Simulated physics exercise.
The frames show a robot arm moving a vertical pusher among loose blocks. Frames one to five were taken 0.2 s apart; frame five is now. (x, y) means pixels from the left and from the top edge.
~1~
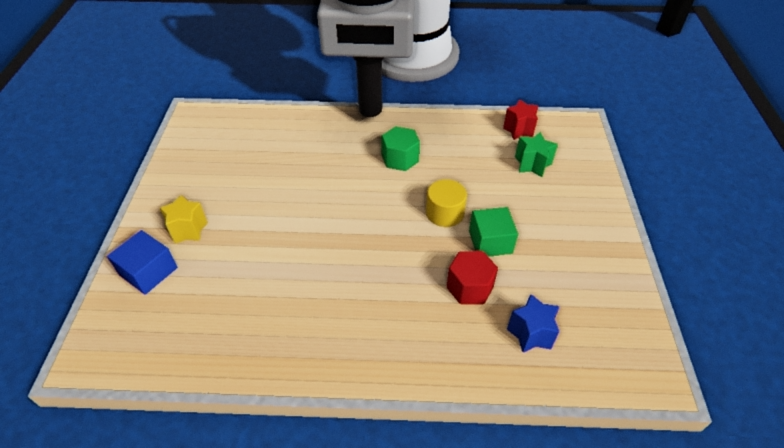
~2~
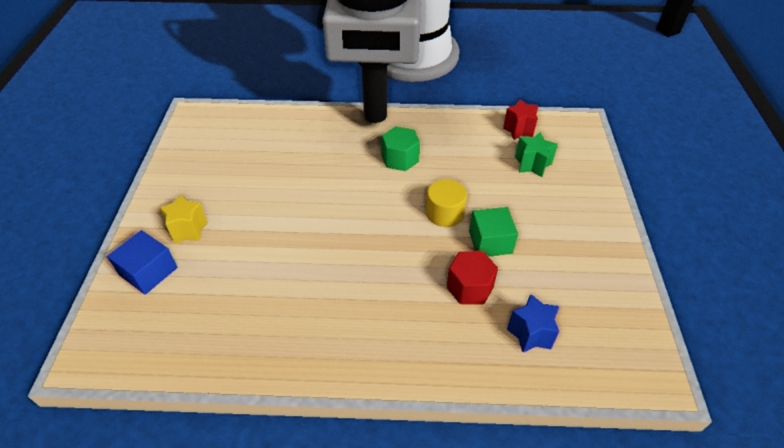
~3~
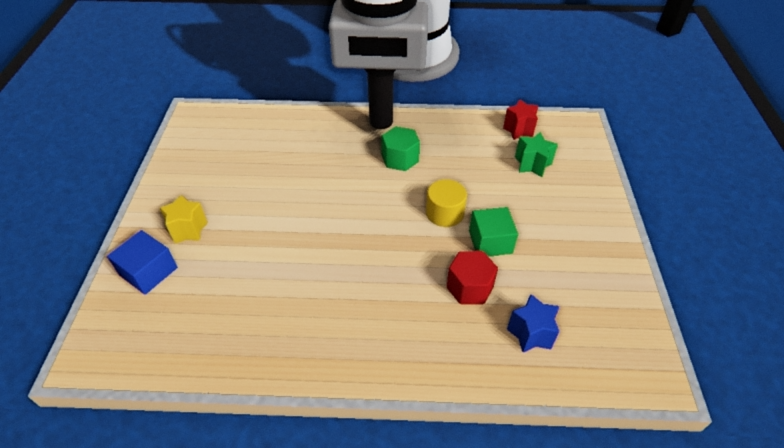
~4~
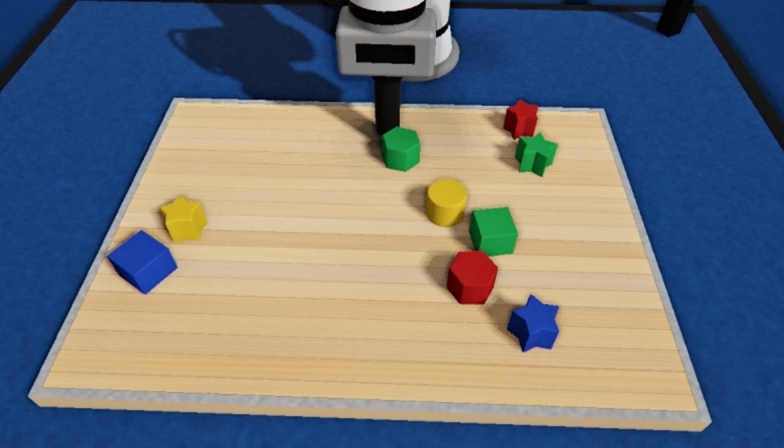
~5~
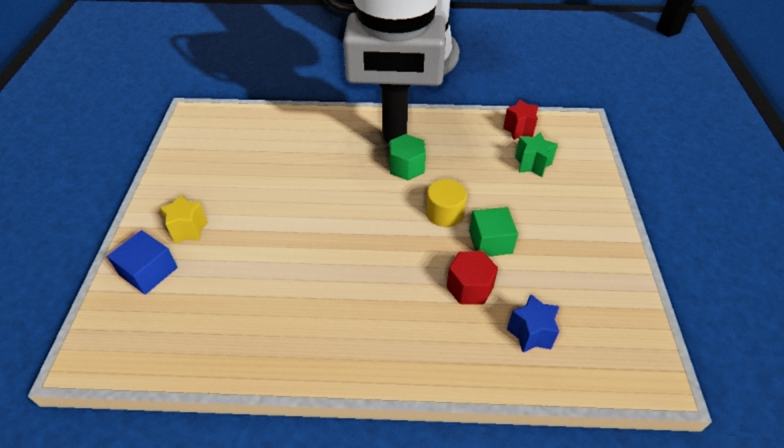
A robot arm's black vertical pusher moves slowly forward and slightly right from the far edge of a wooden board toward a green hexagonal block. It reaches the block and nudges it a short way forward and to the right, while the other red, yellow, blue and green blocks stay still.
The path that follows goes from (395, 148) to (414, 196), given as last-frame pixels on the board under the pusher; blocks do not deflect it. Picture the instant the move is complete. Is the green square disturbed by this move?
That block will leave its spot.
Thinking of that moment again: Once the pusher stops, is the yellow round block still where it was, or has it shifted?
Moved off its spot.
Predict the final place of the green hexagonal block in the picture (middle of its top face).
In the picture, it is at (433, 197).
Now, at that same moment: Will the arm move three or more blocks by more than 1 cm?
Yes, that is how it ends up.
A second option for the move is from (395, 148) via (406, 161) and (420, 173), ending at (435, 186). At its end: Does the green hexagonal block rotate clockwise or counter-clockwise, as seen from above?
From the top, the block rotates clockwise.
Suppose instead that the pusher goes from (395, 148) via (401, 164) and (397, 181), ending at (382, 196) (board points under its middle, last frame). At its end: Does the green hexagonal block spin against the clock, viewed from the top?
Final answer: Yes.
What follows on the original path. Halfway along, pusher (405, 161); green hexagonal block (420, 170).
At the end, pusher (415, 186); green hexagonal block (433, 197); yellow round block (465, 217); green square (510, 231), turned 20° anticlockwise.
